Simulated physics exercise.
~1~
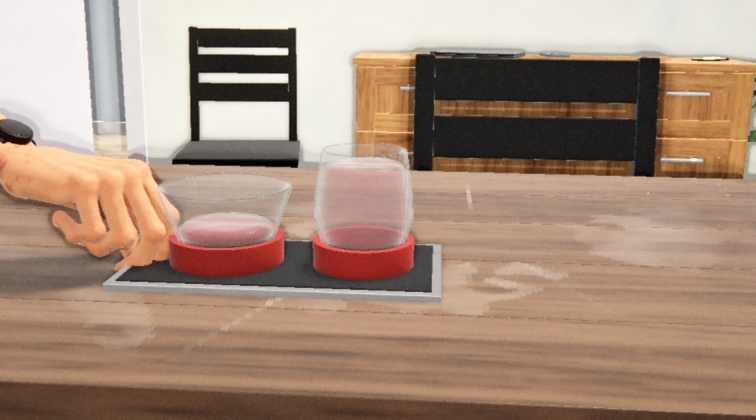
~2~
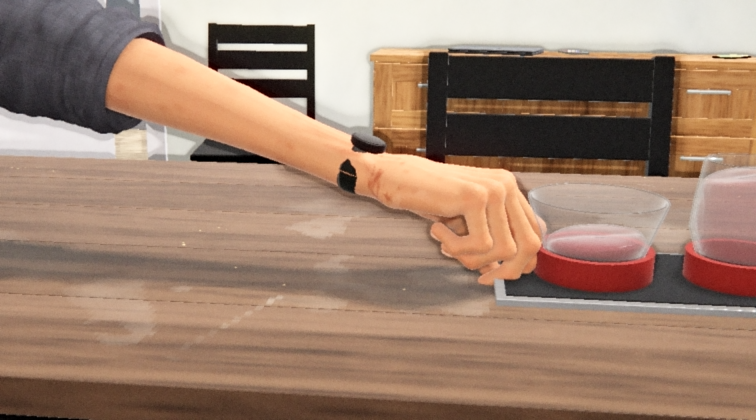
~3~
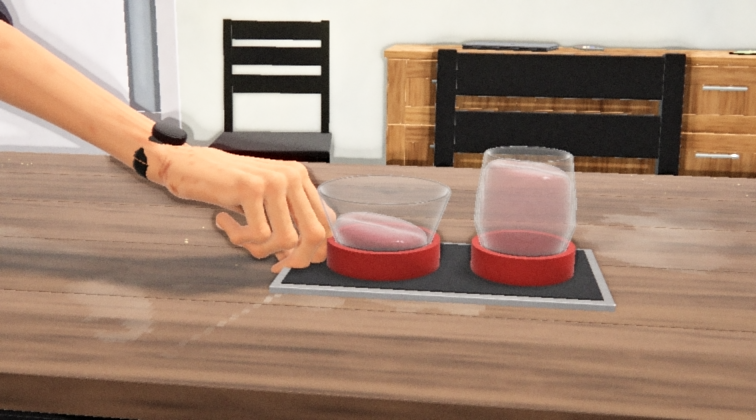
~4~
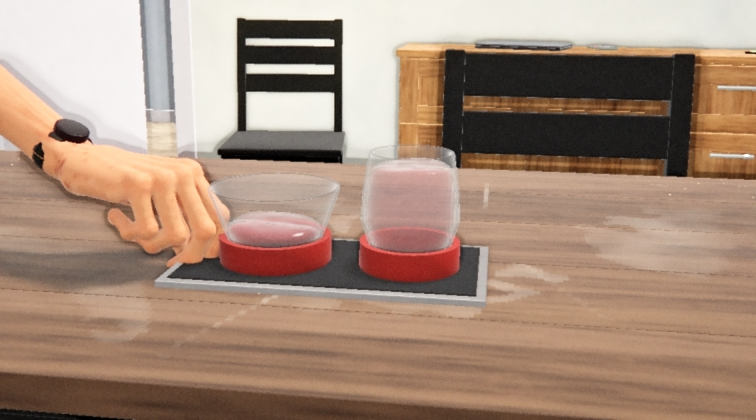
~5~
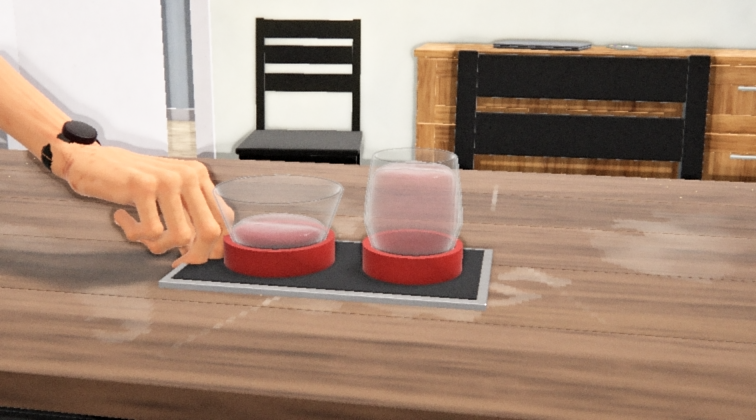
At first, a hand rests beside a dark, pale-edged tray on a wooden table, where a wide clear cup and a taller round-bellied glass sit in red holders, each with pinkish liquid inside. The tray shifts far to the right with the hand at its left edge, carrying the glass partly out of view. It then reverses and travels back left, the liquid tilting in both vessels. The tray continues left, slows and comes to rest near where it began. Both vessels remain upright in their holders, the hand still beside the wide cup.
